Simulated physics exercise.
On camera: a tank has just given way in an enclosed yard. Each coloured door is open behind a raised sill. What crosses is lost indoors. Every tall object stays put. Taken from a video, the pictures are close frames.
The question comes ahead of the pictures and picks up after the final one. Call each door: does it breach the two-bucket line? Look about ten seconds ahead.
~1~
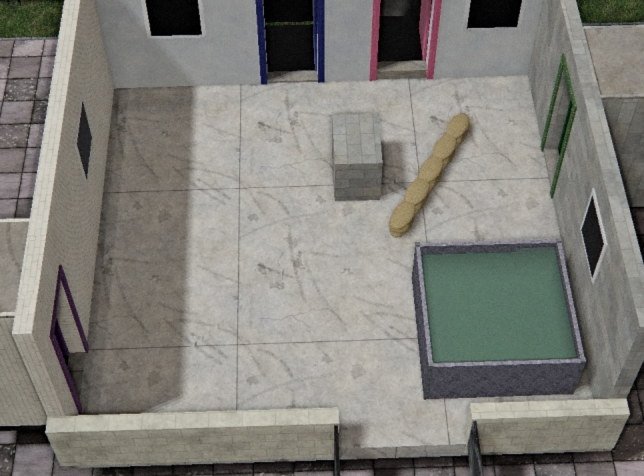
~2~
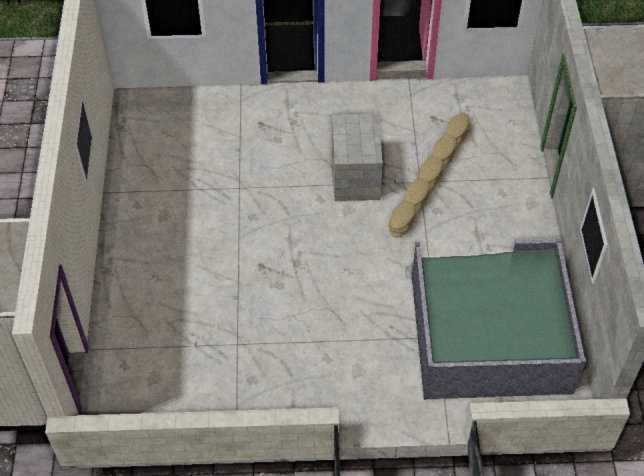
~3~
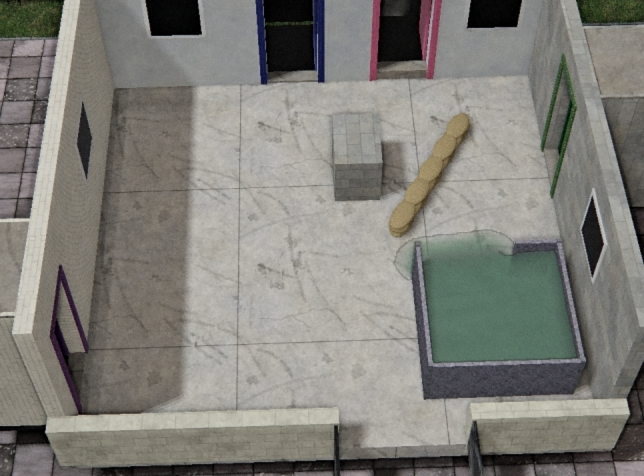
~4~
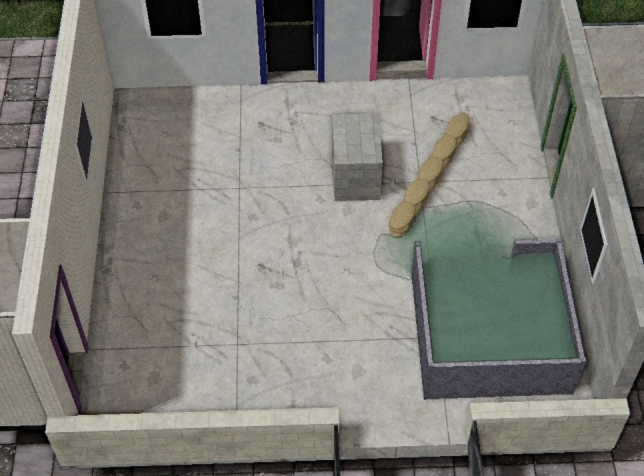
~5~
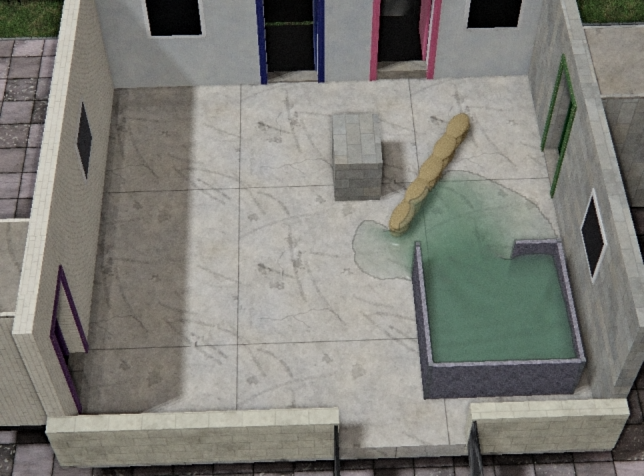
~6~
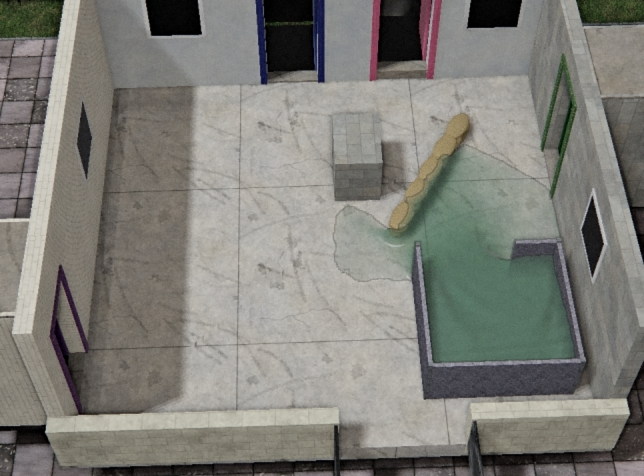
Calls: The purple door breaches it; the green door breaches it; the blue door does not breach it; the pink door does not breach it.
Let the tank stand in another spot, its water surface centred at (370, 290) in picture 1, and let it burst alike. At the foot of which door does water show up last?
That would be the purple one.
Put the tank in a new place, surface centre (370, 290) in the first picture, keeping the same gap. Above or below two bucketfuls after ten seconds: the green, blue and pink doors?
Result - green door: Short of the limit, blue door: Past the limit, pink door: Short of the limit.
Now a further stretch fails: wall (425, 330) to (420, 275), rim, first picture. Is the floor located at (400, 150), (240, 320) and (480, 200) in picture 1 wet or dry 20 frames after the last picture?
Taking the points in order: Unwetted, swamped and unwetted.
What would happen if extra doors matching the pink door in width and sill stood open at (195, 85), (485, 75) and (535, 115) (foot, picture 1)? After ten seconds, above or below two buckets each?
Result, in listed order - doesn't reach the limit, gets past the limit, gets past the limit.
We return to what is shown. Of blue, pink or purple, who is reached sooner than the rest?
My answer is the one in pink.
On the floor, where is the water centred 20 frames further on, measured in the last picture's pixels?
Centre: Close to (433, 212).
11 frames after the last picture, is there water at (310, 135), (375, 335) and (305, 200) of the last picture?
In turn, the points end up high and dry, high and dry and soaked.
A moment on, water covers 25 % of the floor; the purple door not reached, the green door wet at the sill, nothing in, the blue door not reached, the pink door not reached.
Next, water covers 40 % of the floor; the purple door not reached, the green door under two buckets in, the blue door not reached, the pink door not reached.
Then, water covers 65 % of the floor; the purple door not reached, the green door far over two buckets in, the blue door under two buckets in, the pink door wet at the sill, nothing in.
Later, water covers 75 % of the floor; the purple door wet at the sill, nothing in, the green door far over two buckets in, the blue door under two buckets in, the pink door wet at the sill, nothing in.
In the end, water covers 95 % of the floor; the purple door over two buckets in, the green door far over two buckets in, the blue door under two buckets in, the pink door wet at the sill, nothing in.
